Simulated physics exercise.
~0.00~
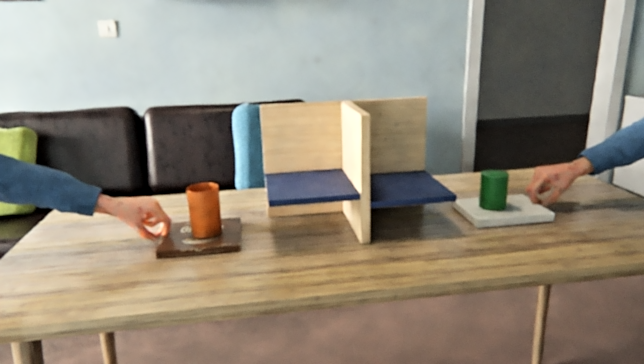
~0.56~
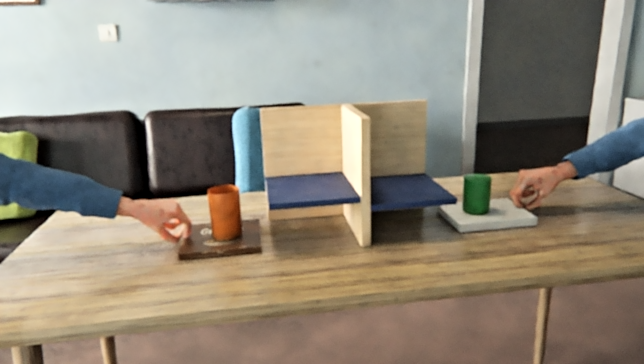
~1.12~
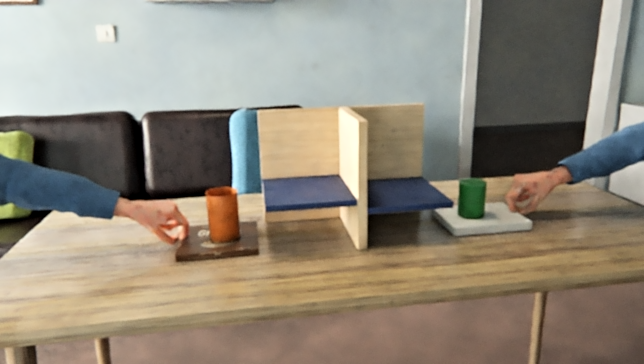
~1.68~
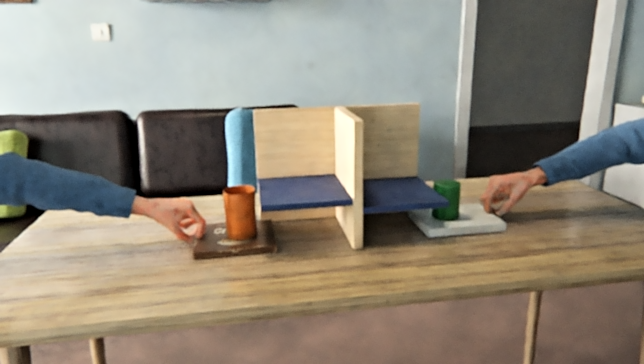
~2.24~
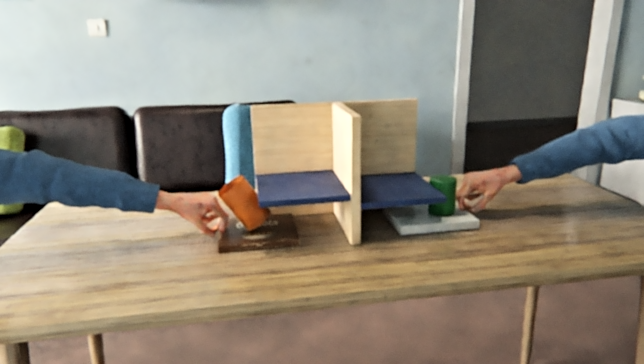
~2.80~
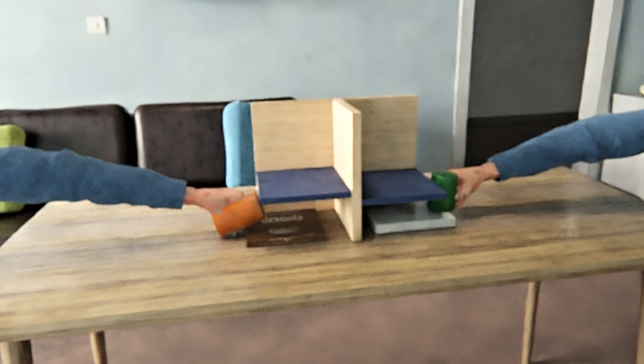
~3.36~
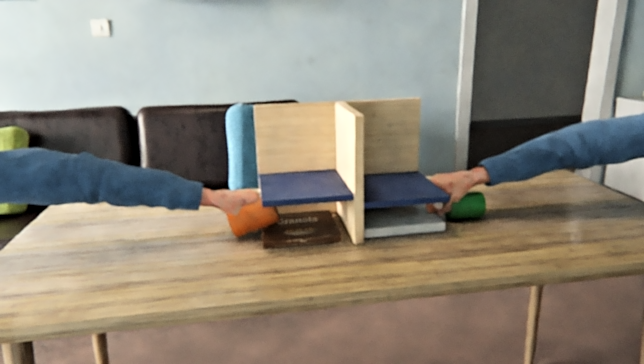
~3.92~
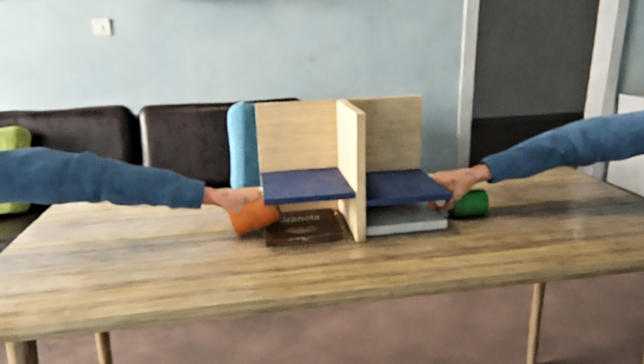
Two hands sliding a brown packet and a white tray under a low blue shelf, knocking the orange and green cylinders over.
